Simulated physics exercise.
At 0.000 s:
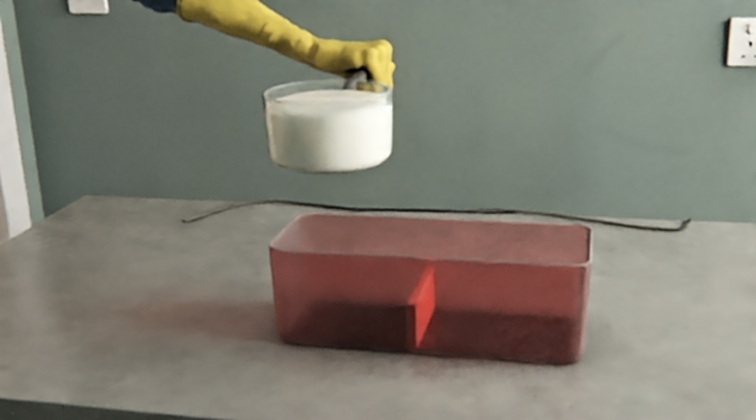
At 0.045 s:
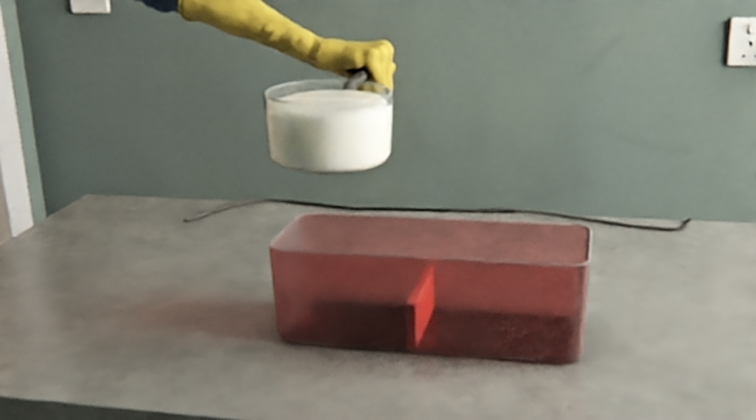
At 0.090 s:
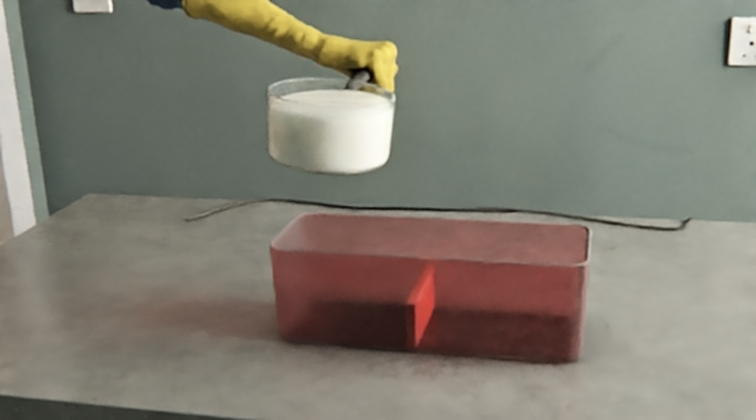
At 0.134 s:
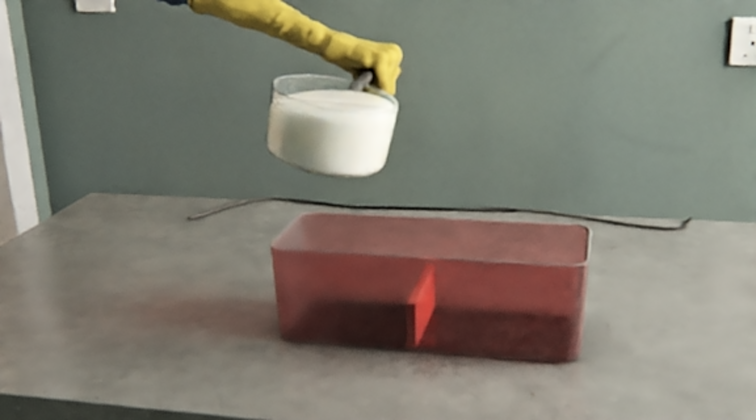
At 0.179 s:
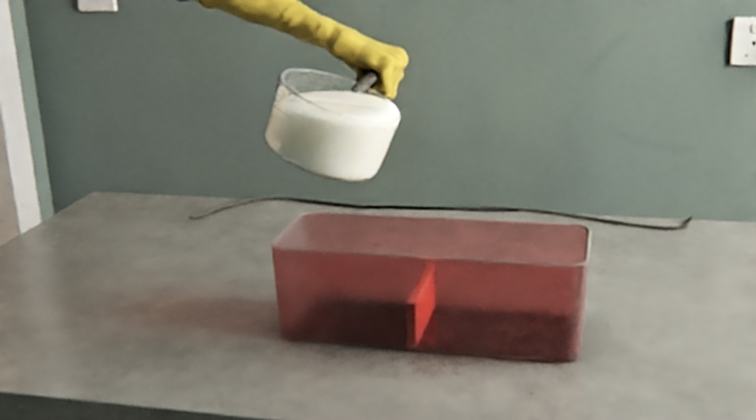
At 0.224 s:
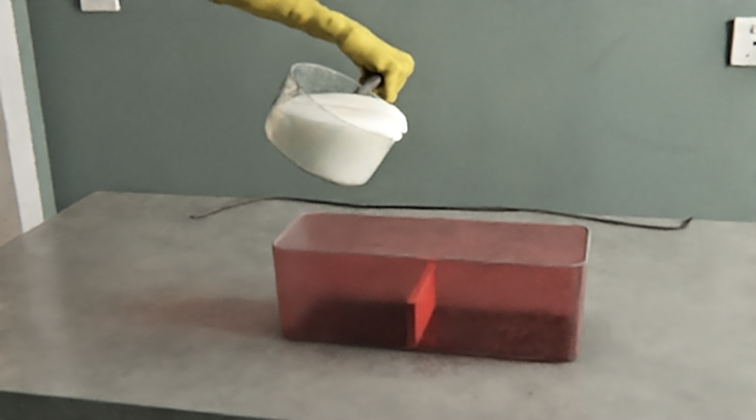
On a grey work surface before a grey-green wall, seen from the front and slightly above, the camera stays still. A yellow-gloved hand holds a clear saucepan of white milk above a long, translucent red basin with a bright red upright divider, a dark cord lying behind. The hand holds nearly level, then tilts the pan steadily rightward, and milk slides to its right edge and begins to cross it.
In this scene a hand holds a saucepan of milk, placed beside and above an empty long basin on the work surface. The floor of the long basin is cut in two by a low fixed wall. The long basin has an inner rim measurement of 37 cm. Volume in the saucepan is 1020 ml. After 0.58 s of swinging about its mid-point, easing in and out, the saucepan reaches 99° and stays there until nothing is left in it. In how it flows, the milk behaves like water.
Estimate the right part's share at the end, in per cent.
Roughly 72 per cent is in the right part.
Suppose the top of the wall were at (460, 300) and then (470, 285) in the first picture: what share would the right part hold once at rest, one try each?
30 per cent first, 10 per cent second.
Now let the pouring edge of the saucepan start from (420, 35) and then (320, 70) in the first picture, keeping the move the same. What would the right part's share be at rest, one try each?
90 then 15 %.
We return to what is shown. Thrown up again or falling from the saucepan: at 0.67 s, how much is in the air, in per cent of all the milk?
Near 7 percent.
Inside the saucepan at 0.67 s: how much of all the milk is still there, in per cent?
About 8 percent.
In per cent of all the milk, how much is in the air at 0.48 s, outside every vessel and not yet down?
At that moment, about 40 percent.
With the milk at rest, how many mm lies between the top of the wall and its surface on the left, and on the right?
44 mm left, 26 mm right.
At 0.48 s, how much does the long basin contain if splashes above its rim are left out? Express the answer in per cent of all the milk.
Near 28 in a hundred.
By 0.48 s the tilt is 92° and 32 per cent is still to pour, 1 is left of the wall and 27 right of it.
By 0.67 s the tilt is 99° and 8 per cent is still to pour, 14 is left of the wall and 70 right of it.
By 0.87 s the tilt is 99° and 2 per cent is still to pour, 22 is left of the wall and 70 right of it.
By 1.08 s the tilt is 99° and 0 per cent is still to pour, 25 is left of the wall and 71 right of it.
At rest 26 per cent lies left of the wall, 72 right of it and 3 outside.
